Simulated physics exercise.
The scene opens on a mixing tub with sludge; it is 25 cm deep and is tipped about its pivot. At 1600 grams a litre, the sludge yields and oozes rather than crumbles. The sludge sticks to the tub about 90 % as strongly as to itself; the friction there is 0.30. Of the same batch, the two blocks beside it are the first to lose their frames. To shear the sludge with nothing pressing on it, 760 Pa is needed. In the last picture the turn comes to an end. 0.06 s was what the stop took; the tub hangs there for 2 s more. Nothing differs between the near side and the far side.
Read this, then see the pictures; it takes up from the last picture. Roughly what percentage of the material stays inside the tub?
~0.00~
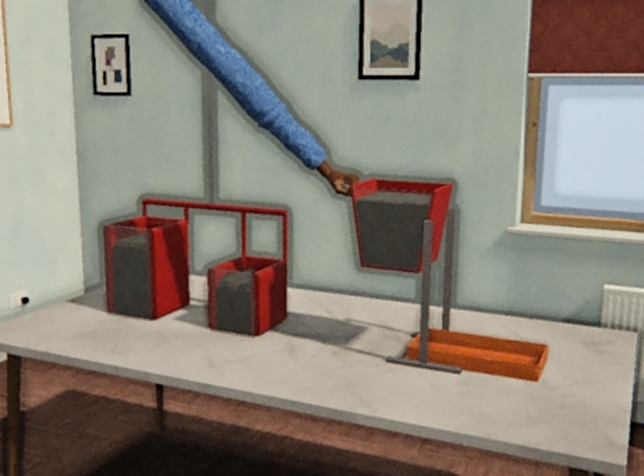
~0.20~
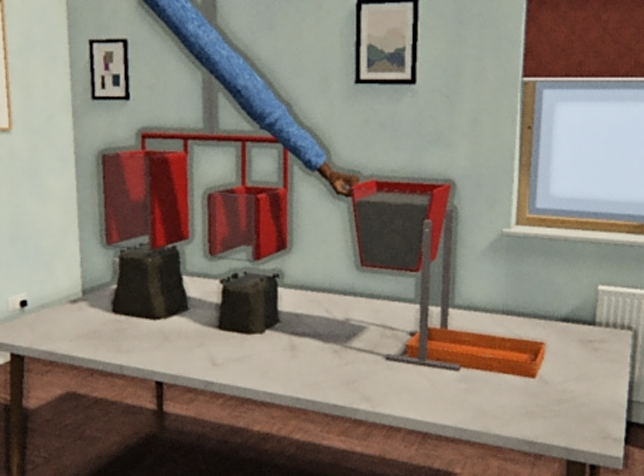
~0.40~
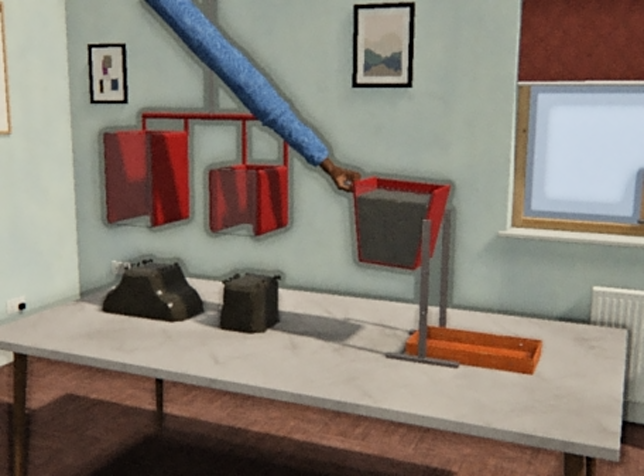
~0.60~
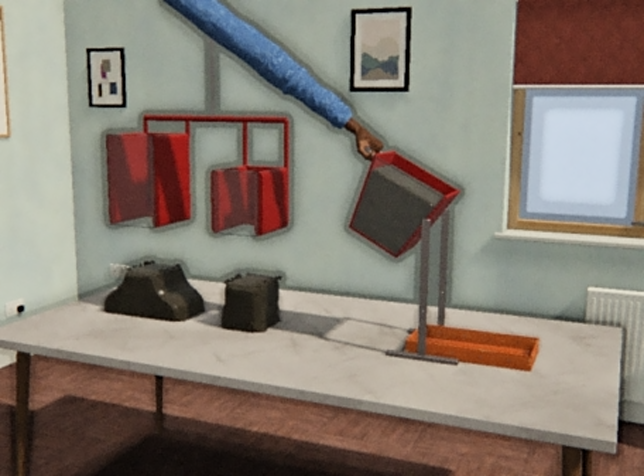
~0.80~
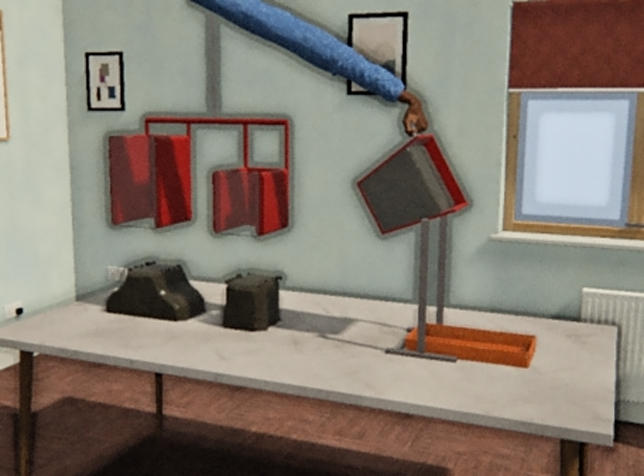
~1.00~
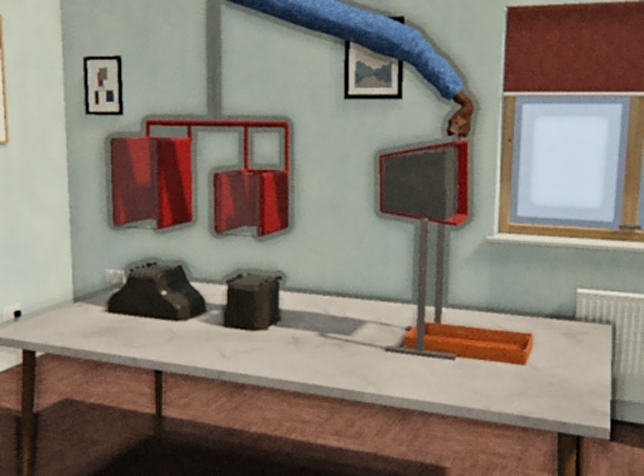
61 %.
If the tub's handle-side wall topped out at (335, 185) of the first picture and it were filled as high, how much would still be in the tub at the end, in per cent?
Close to 40 per cent would still be in the tub.
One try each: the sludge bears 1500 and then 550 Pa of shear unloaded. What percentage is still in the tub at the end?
You'd see 100 percent the first time and 45 percent the second.
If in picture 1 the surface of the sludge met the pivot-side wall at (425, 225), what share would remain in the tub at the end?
Then roughly 100 %.
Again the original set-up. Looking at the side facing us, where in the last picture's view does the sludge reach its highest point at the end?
I'd say it peaks at roughly (423, 179) in the last picture.
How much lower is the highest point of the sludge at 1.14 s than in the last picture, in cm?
I reckon it's close to 3 cm.
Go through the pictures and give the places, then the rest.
The first picture shows handle-side rim at (353, 187), tilt 0 degrees; crest of the sludge at (419, 204); block heights 28 cm, 18 cm (left to right).
The second picture shows handle-side rim at (353, 187), tilt 0 degrees; crest of the sludge at (418, 204); block heights 25 cm, 18 cm (left to right).
The third picture shows handle-side rim at (355, 184), tilt 3 degrees; crest of the sludge at (362, 197); block heights 18 cm, 18 cm (left to right).
The fourth picture shows handle-side rim at (377, 156), tilt 28 degrees; crest of the sludge at (376, 171); block heights 18 cm, 17 cm (left to right).
The fifth picture shows handle-side rim at (418, 139), tilt 60 degrees; crest of the sludge at (405, 150); block heights 18 cm, 17 cm (left to right).
The sixth picture shows handle-side rim at (456, 144), tilt 88 degrees; crest of the sludge at (446, 152); block heights 18 cm, 17 cm (left to right).
After 1.14 s, the tub is at 88 degrees and holds 99 %.
After 1.31 s, the tub is at 88 degrees and holds 81 %.
After 1.48 s, the tub is at 88 degrees and holds 66 %.
After 1.65 s, the tub is at 88 degrees and holds 61 %.
After 3.00 s, the tub is at 88 degrees and holds 61 %.
